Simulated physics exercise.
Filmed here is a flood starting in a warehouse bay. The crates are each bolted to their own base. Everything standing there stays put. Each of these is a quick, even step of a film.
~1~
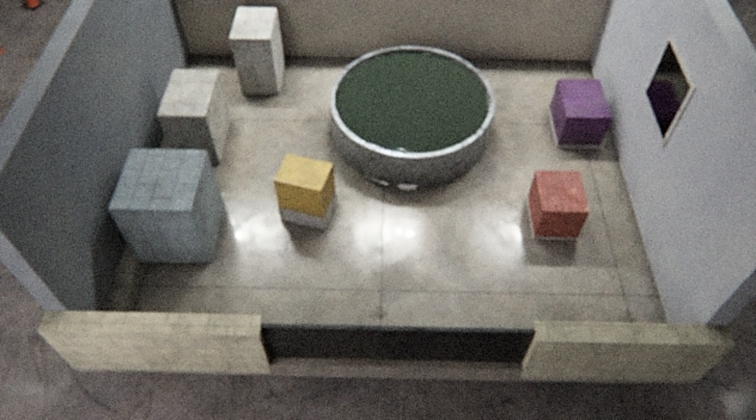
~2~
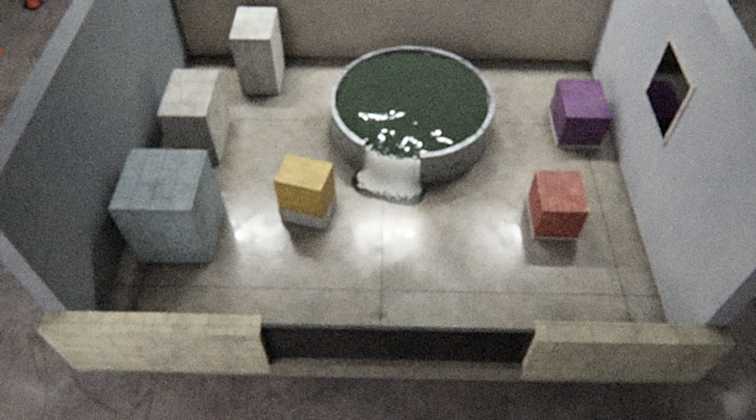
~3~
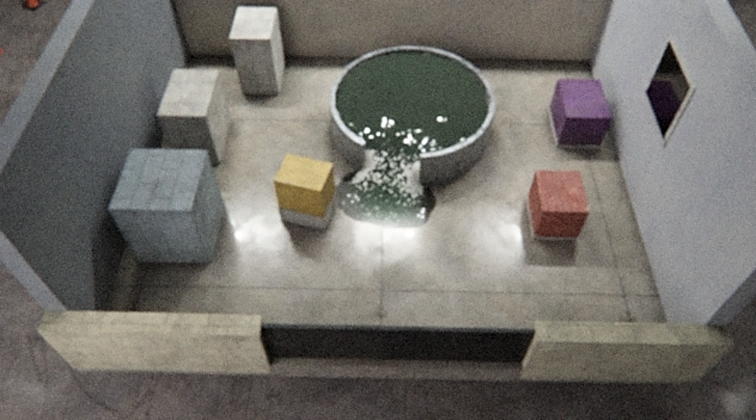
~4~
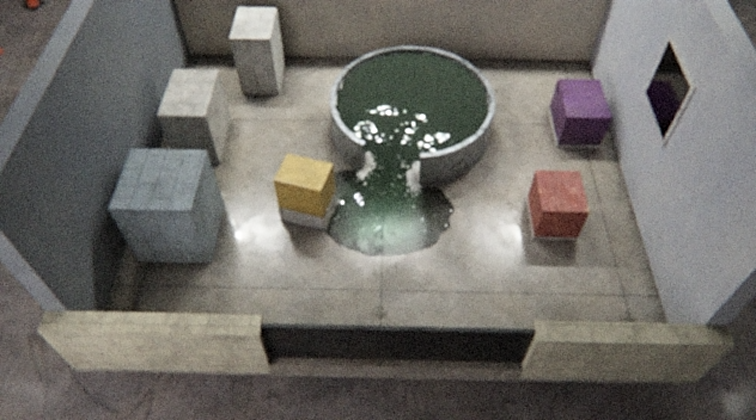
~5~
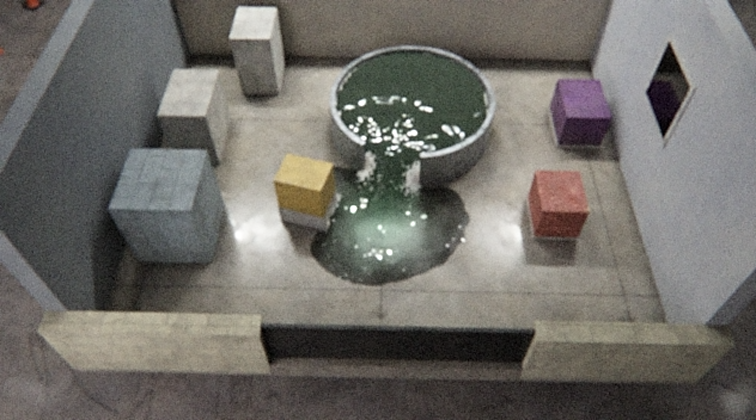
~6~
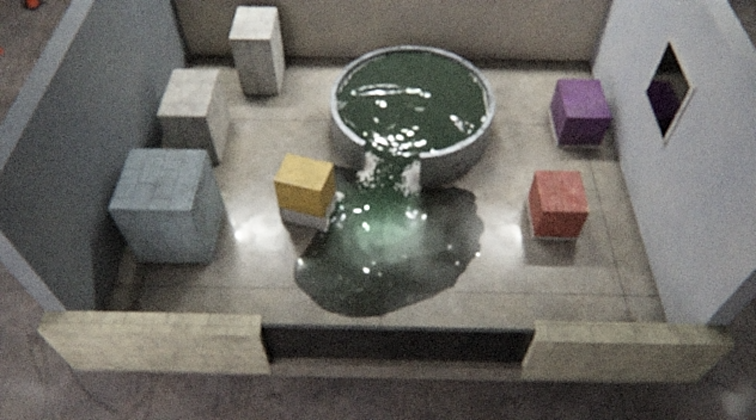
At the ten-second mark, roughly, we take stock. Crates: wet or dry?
One by one: The red crate is within reach of the water, the purple crate is within reach of the water, the yellow crate is out of reach of the water.
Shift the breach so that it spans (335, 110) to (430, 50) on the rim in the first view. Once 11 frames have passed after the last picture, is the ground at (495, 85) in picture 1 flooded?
Check at the point: Soaked.
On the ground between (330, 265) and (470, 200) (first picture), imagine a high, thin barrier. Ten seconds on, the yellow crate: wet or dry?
Yellow crate is flooded.
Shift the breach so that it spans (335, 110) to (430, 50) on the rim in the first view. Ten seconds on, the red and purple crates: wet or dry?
As I see it, red is doused and purple is doused.
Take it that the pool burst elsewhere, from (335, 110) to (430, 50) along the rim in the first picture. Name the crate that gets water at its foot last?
The red one, by my reading.
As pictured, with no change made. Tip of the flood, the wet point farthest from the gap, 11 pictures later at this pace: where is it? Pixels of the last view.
I would point to (95, 341).
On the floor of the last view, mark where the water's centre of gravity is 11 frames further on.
I'd put it at around (393, 175).
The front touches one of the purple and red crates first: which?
I reckon it's the one in red.
A moment on, water covers 25 % of the floor; the red crate not reached, the purple crate not reached, the yellow crate water round its plinth.
Next, water covers 35 % of the floor; the red crate water round its plinth, the purple crate not reached, the yellow crate water round its plinth.
Then, water covers 45 % of the floor; the red crate water round its plinth, the purple crate not reached, the yellow crate water round its plinth.
Later, water covers 70 % of the floor; the red crate water round its plinth, the purple crate water round its plinth, the yellow crate water round its plinth.
In the end, water covers 100 % of the floor; the red crate was topped, the purple crate was topped, the yellow crate stayed above the water.
